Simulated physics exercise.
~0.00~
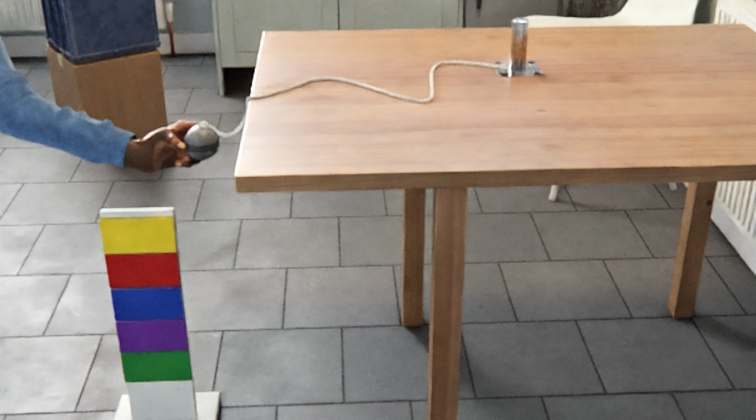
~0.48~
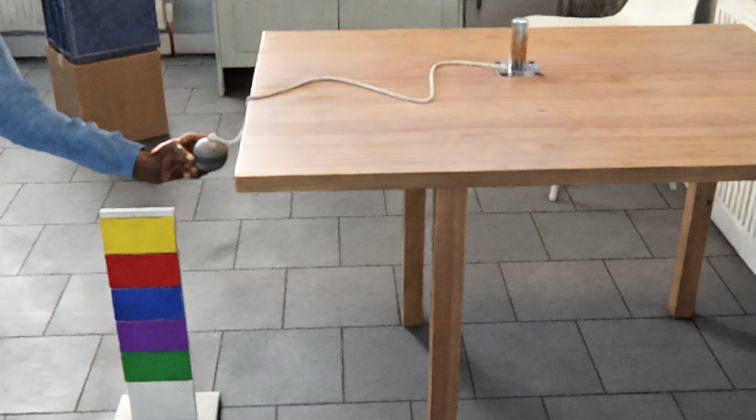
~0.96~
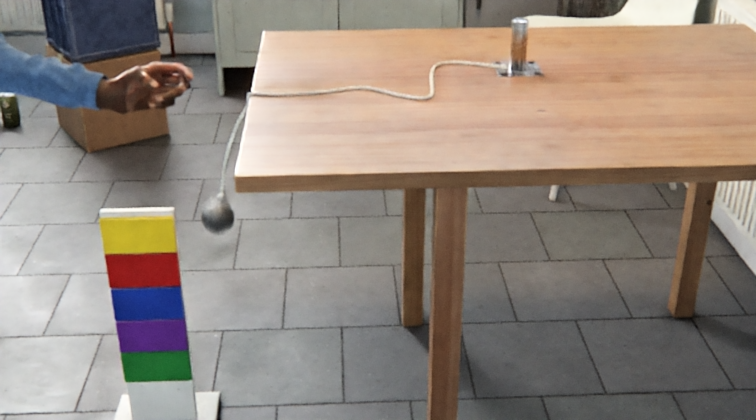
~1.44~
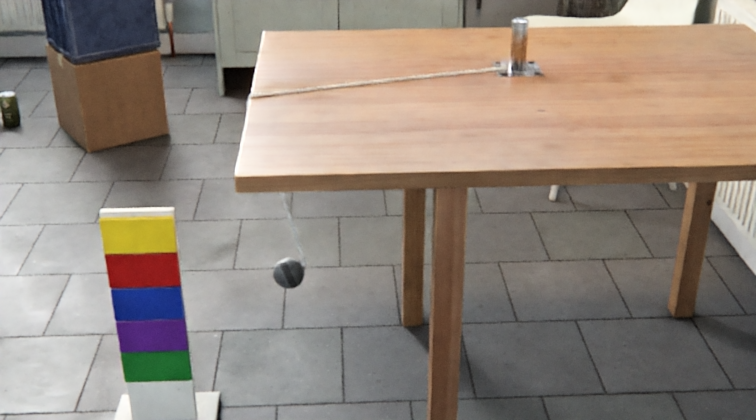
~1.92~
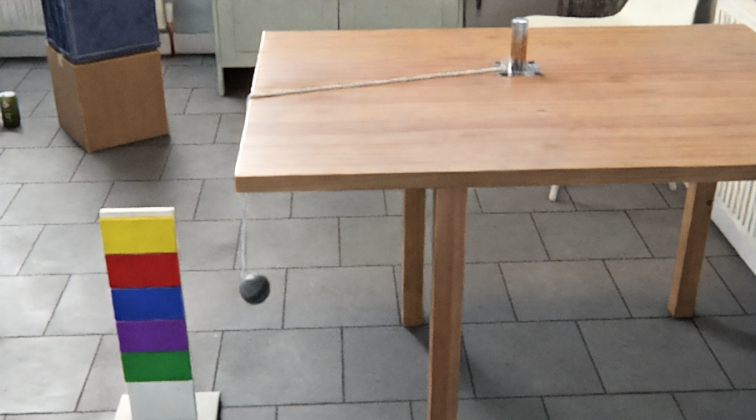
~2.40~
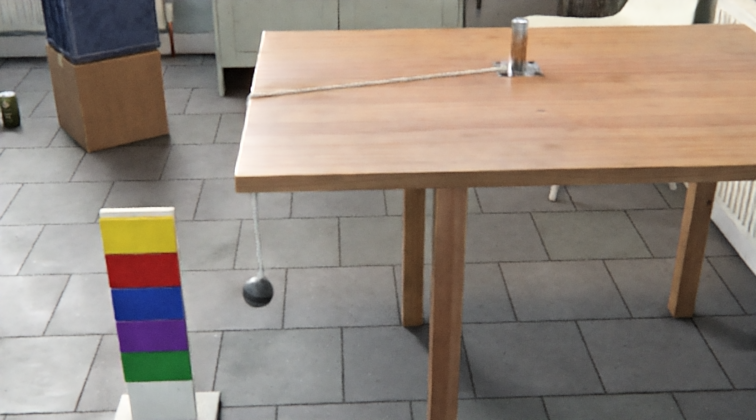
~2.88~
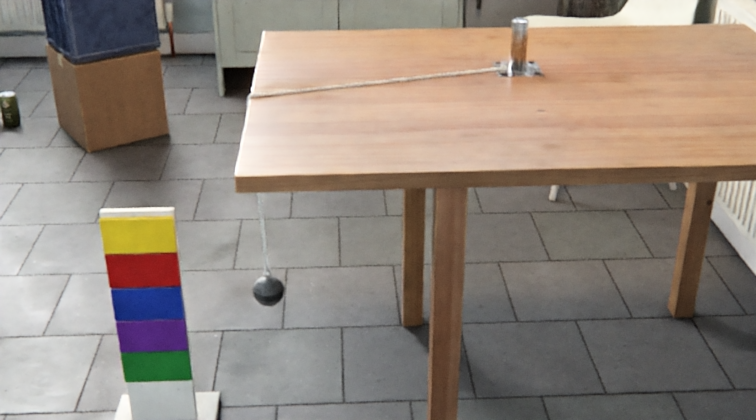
At the start, a hand holds a grey ball just past the left edge of a wooden table, above and beside a board with yellow, red, blue, purple and green bands. A shoelace runs from the ball across the tabletop in loose curves to a metal post. The hand shifts slightly, then lets go and draws back as the ball drops. The lace pulls straight across the table, and the ball swings right beneath the edge, then back left. It ends hanging below the table with only slight sideways movement, its centre level with the blue band.
